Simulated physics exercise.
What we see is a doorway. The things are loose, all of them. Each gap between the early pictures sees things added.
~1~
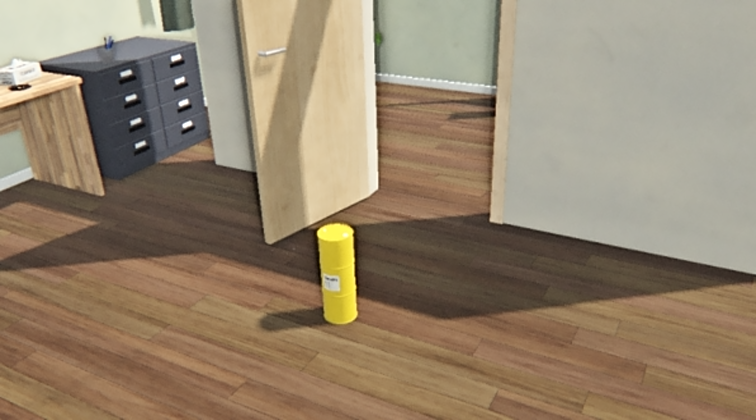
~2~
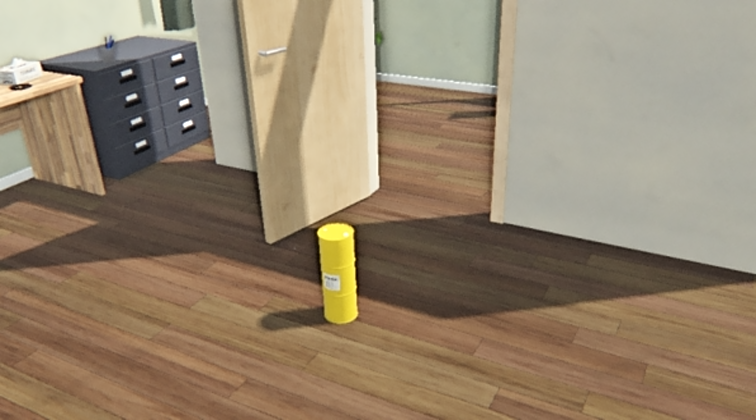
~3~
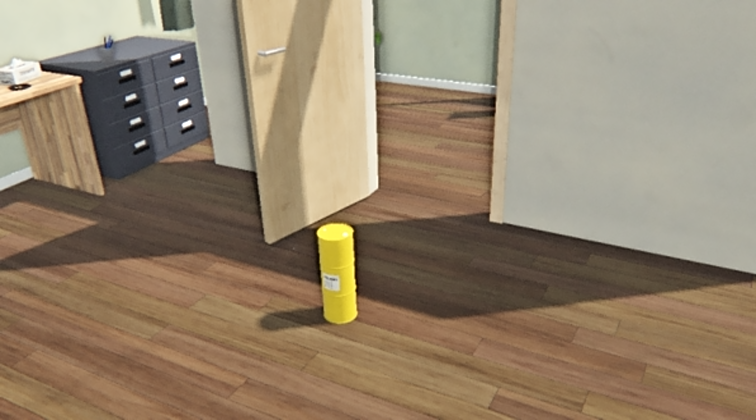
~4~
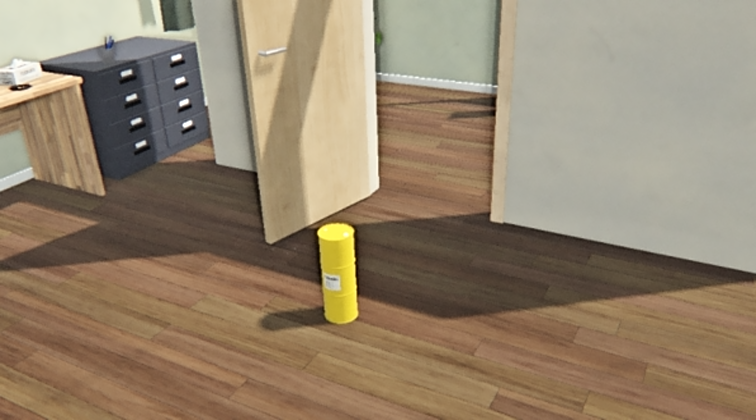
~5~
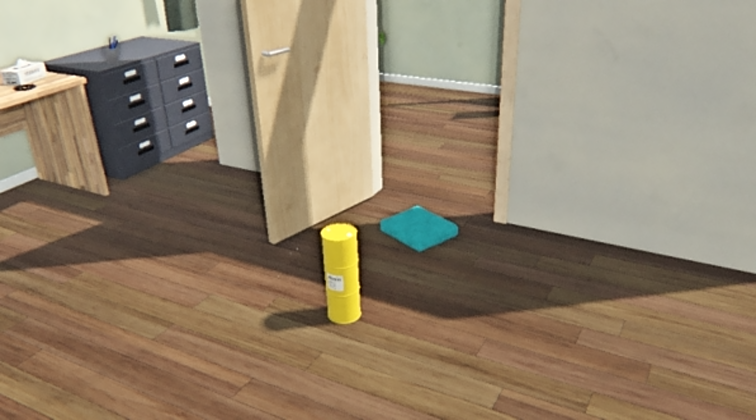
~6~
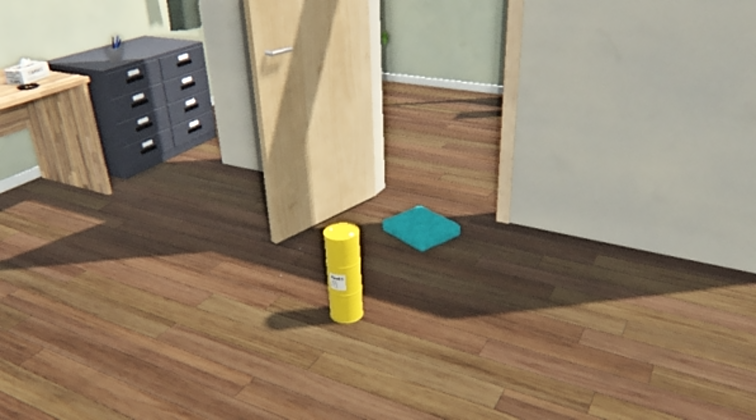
In a doorway with its door standing wide open, a yellow canister stands still on the wooden floor; a flat turquoise cushion then appears behind it to the right, and the view shifts very slightly.
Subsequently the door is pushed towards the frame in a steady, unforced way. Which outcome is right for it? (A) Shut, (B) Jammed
(B) Jammed.
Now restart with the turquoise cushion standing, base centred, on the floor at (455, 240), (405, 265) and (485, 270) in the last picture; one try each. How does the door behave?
Well, the first time the door halts partway, the second time it completes its swing, and the third time it completes its swing.
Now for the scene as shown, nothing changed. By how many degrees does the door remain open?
Some 20° open.
Then, 0.90 s later than the last frame, door 83° open.
Then, 1.60 s later than the last frame, door 52° open; turquoise cushion moved a little near (430, 228).
Then, 2.00 s later than the last frame, door 34° open; turquoise cushion moved a little near (452, 224).
Then, 2.20 s later than the last frame, door 25° open; turquoise cushion moved about its own width near (464, 219).
When it is over, door 21° open; moved from the start, turquoise cushion; yellow canister as before. End places, in pixels of the last picture, turquoise cushion near (469, 217).
